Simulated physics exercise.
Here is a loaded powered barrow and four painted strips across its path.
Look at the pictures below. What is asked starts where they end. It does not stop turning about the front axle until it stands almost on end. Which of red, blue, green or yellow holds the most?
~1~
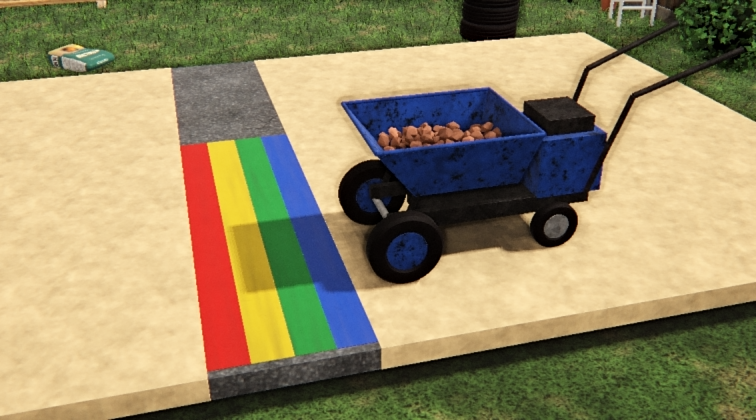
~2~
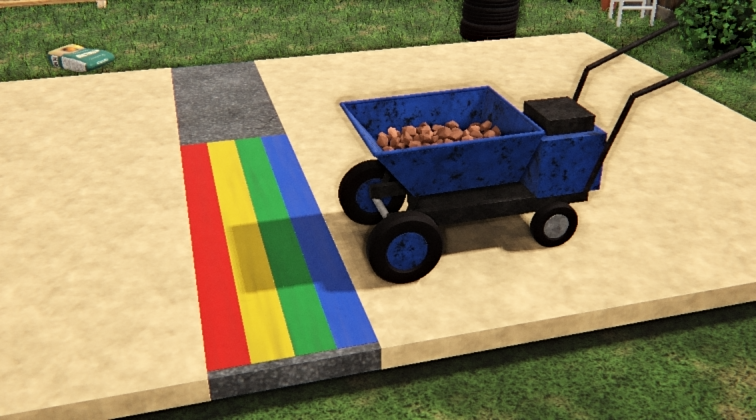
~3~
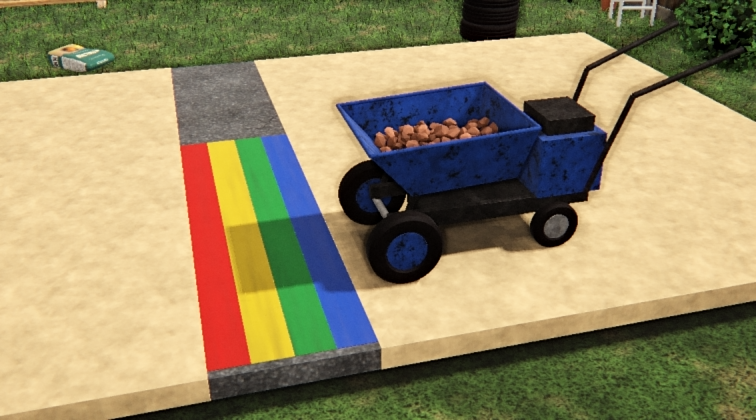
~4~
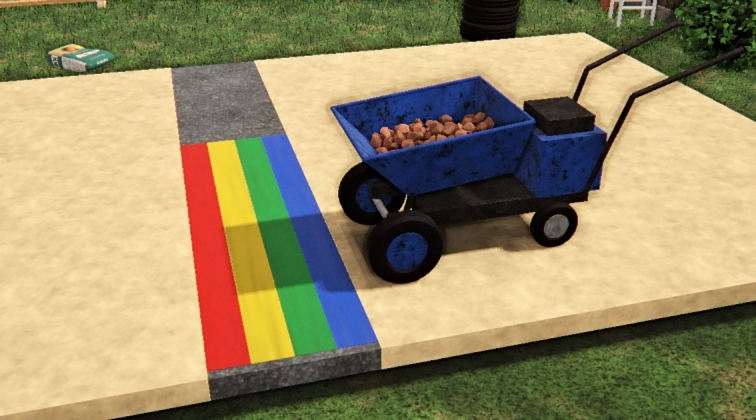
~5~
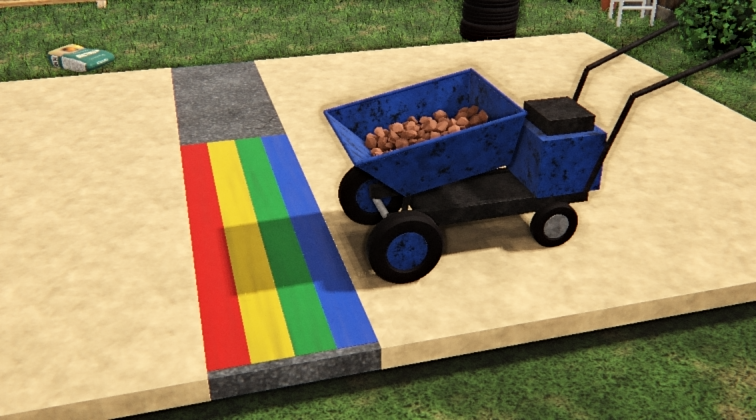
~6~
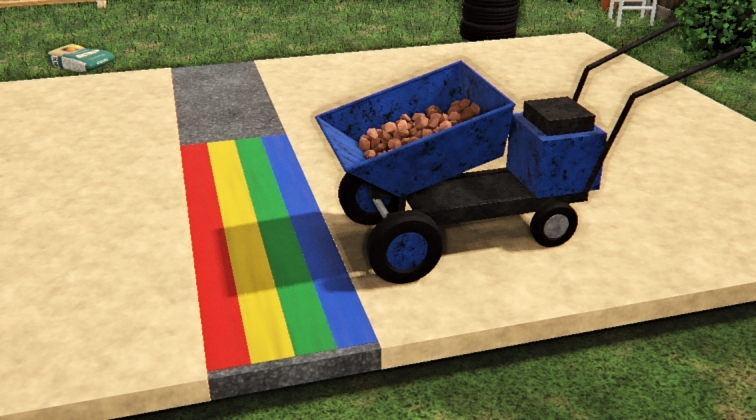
Yellow.
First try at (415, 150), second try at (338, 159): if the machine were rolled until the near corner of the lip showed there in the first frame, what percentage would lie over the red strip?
In order, 10 % followed by 40 %.
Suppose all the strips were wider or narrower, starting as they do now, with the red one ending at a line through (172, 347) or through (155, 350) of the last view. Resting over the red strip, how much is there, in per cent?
First 20 in a hundred, then 10 in a hundred.
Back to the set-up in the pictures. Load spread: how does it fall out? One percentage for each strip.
Approximate shares - blue strip 0, green strip 20, yellow strip 40, red strip 25.
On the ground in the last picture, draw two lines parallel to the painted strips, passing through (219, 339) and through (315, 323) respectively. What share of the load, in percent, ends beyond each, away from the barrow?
Around 20 percent for the first and 100 percent for the second.
Soon after the last picture, skip tipped steeply; all in the skip.
A little later, skip tipped right over; most in the skip; a small part over the green strip; a small part over the yellow strip; a stray few over the red strip.
Later still, skip tipped right over; a small part in the skip; about a quarter over the green strip; about a third over the yellow strip; about a quarter over the red strip; a small part off the paint.
At rest, skip tipped right over; a stray few in the skip; a stray few over the blue strip; about a quarter over the green strip; about a third over the yellow strip; about a quarter over the red strip; a small part off the paint.
